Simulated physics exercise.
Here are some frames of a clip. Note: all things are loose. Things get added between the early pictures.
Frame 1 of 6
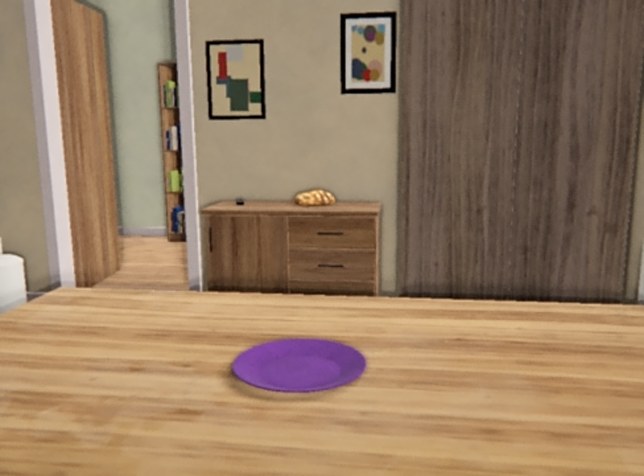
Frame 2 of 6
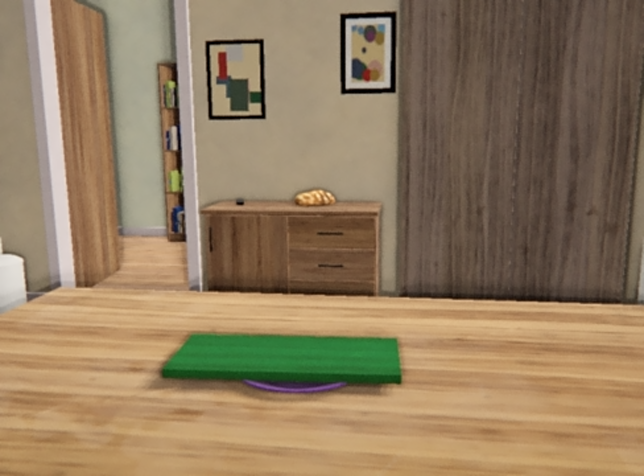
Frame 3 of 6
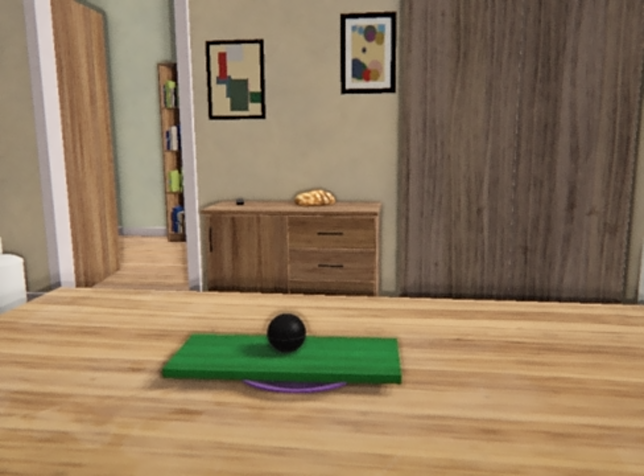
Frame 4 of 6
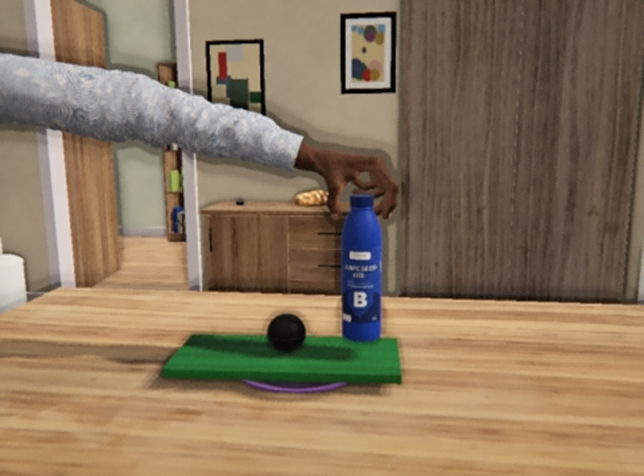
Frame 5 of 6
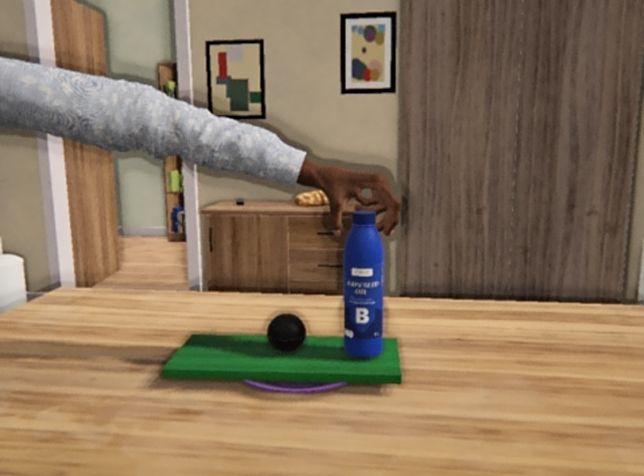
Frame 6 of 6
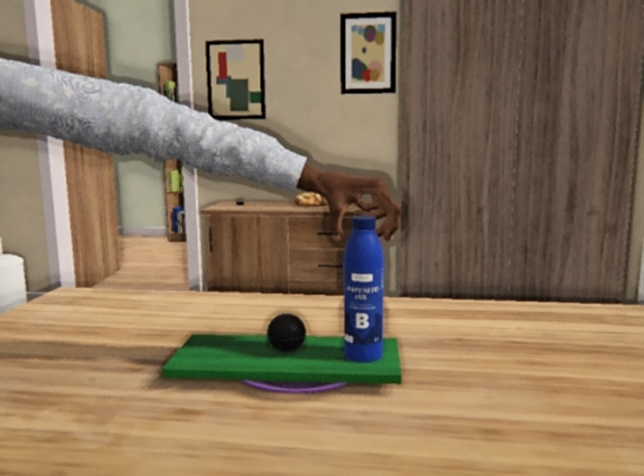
The clip shows a purple plate on a wooden table, then a green board on top of it and a black ball on the board, before a hand lowers a blue bottle onto the board's right side, still holding it.
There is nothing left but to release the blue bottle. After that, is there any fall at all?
None of it tumbles.
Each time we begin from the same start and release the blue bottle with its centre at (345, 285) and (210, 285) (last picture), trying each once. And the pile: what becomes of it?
Well, on the first go it stays steady, and on the second it stays steady.
Then, 0.10 s after the last picture, nothing has stirred.
Then, 0.50 s after the last picture, blue bottle resting near (364, 289).
At rest, all 4 in place. Seen from the same camera at the end, blue bottle near (364, 289). The pile holds.
